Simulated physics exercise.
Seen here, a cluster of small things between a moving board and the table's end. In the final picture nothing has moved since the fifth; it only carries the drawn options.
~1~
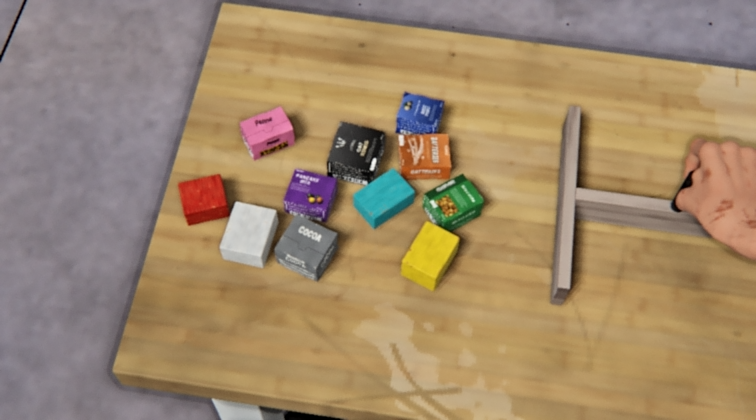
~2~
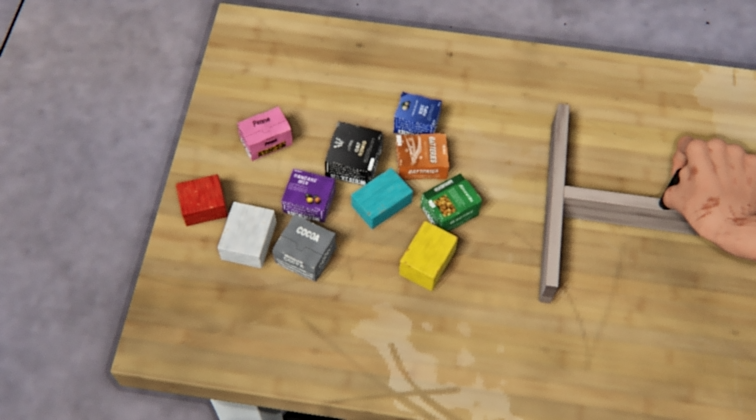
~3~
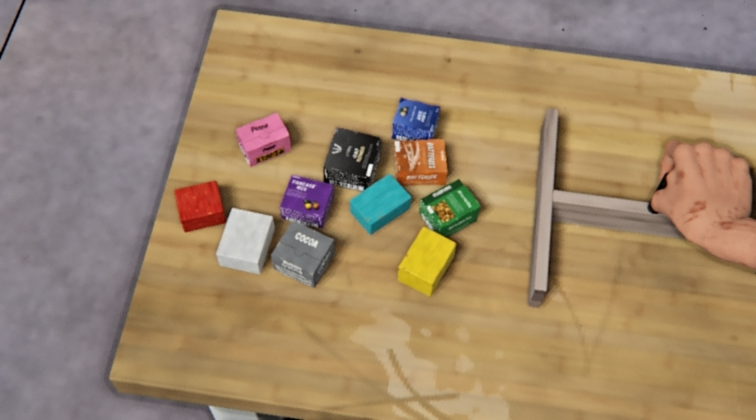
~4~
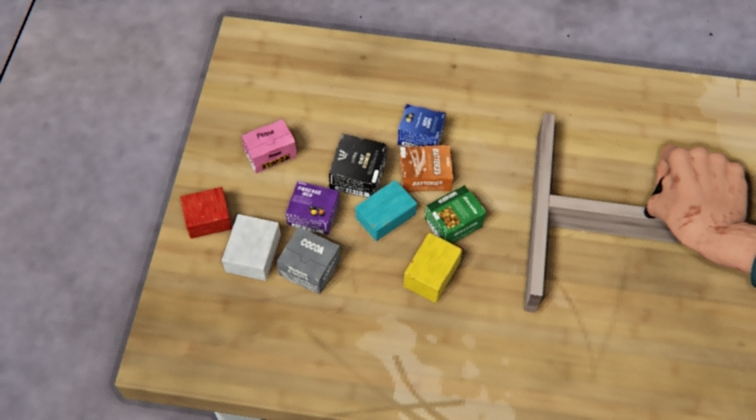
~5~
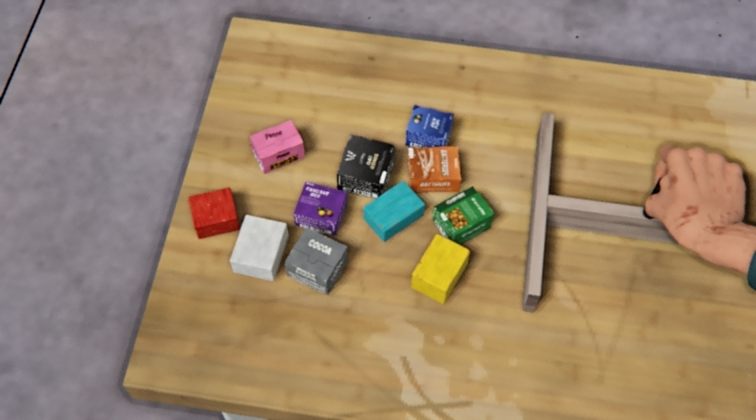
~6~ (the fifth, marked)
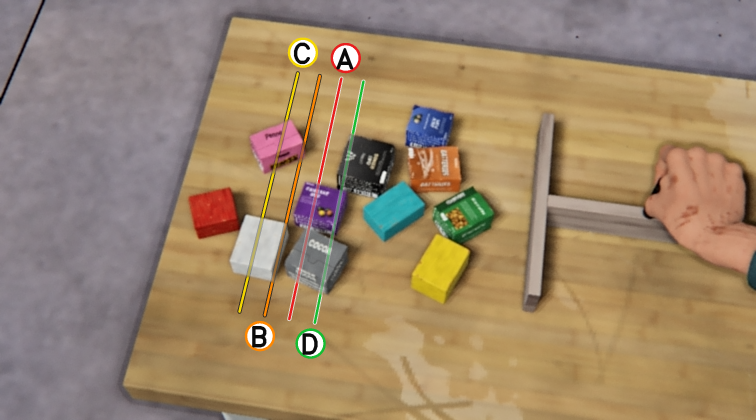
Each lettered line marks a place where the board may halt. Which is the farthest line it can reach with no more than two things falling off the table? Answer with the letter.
As far as mark B.
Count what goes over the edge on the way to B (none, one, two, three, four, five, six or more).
Two.
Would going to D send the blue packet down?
No.
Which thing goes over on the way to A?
The red block goes over.
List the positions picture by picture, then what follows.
Pink packet (267, 134); purple packet (311, 196); green packet (453, 204), in the first frame.
Board (559, 190); orange box (422, 157), in the second frame.
Board (548, 194); red block (201, 207), in the third frame.
Board (543, 199); turquoise block (386, 211), in the fourth frame.
Board (542, 199); yellow block (441, 269); grey box (317, 261); pink packet (277, 147), in the fifth frame.
On the marked copy, A at (317, 190); B at (294, 187); C at (271, 184); D at (341, 193).
Following B. Soon after the start, board (451, 187); yellow block (414, 271); orange box (423, 165).
Later, board (363, 175); red block (201, 209); pink packet (250, 136).
In the end, board (297, 166); red block over the edge; pink packet over the edge; two fallen.
As for the rest, A is within the limit but short; C drops four; D is within the limit but short.
